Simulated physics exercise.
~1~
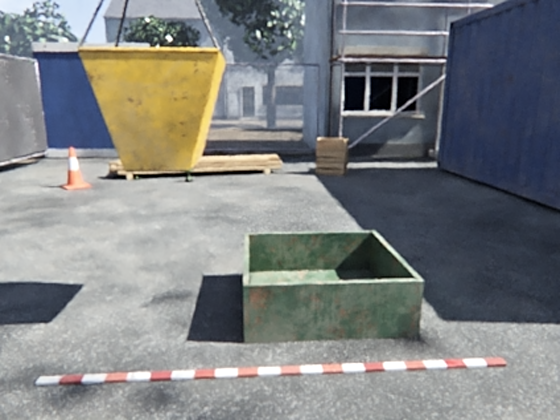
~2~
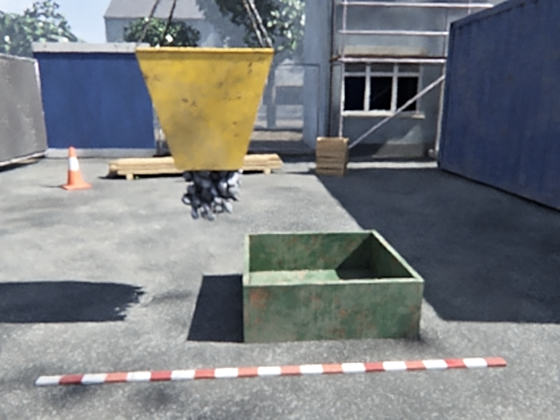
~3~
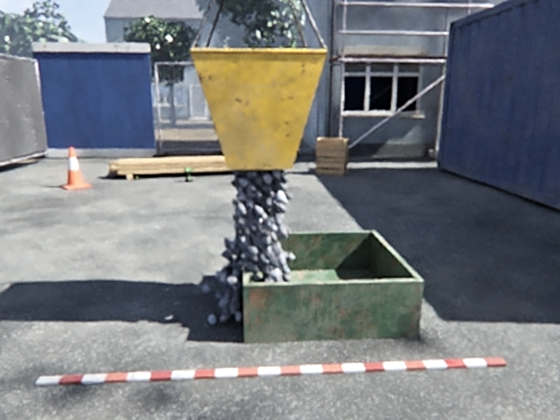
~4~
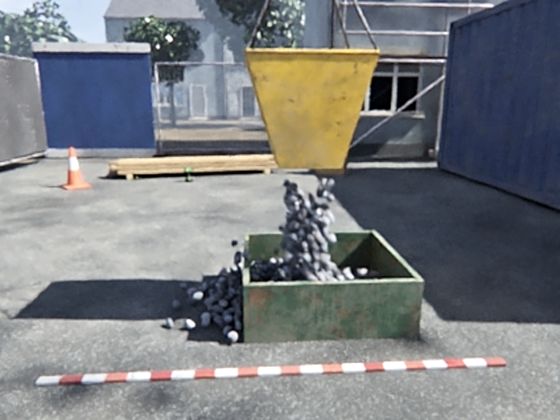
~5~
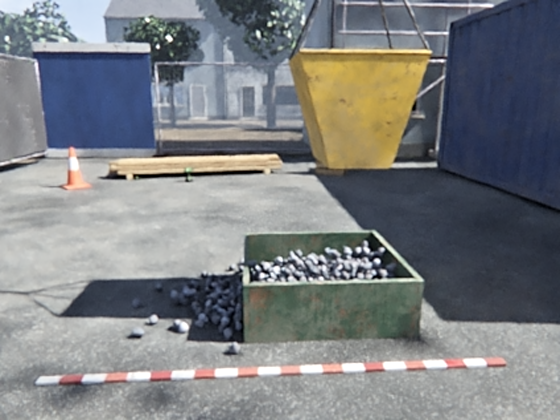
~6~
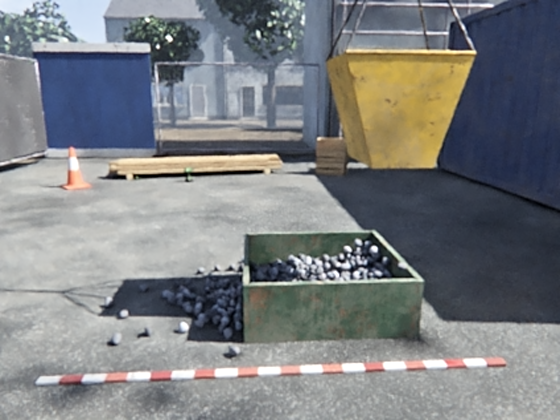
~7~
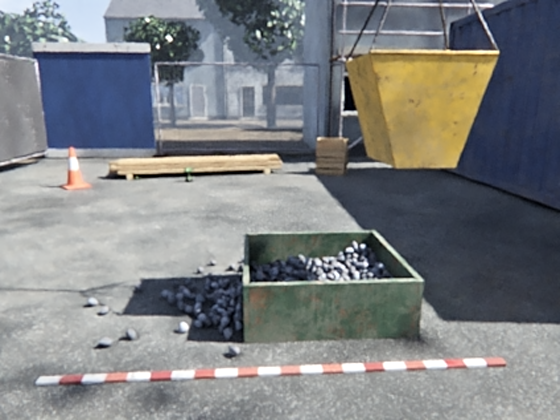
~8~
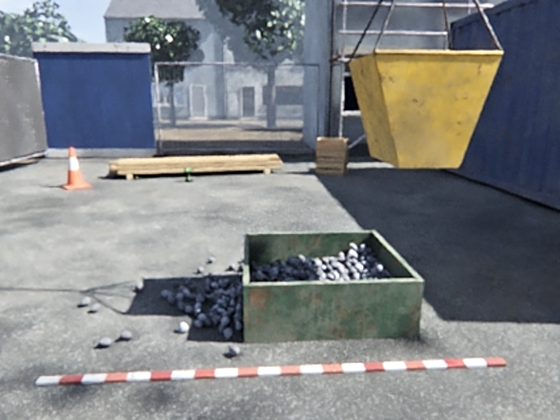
A yellow skip moves right, dropping grey stones mostly into the green bin, some left.
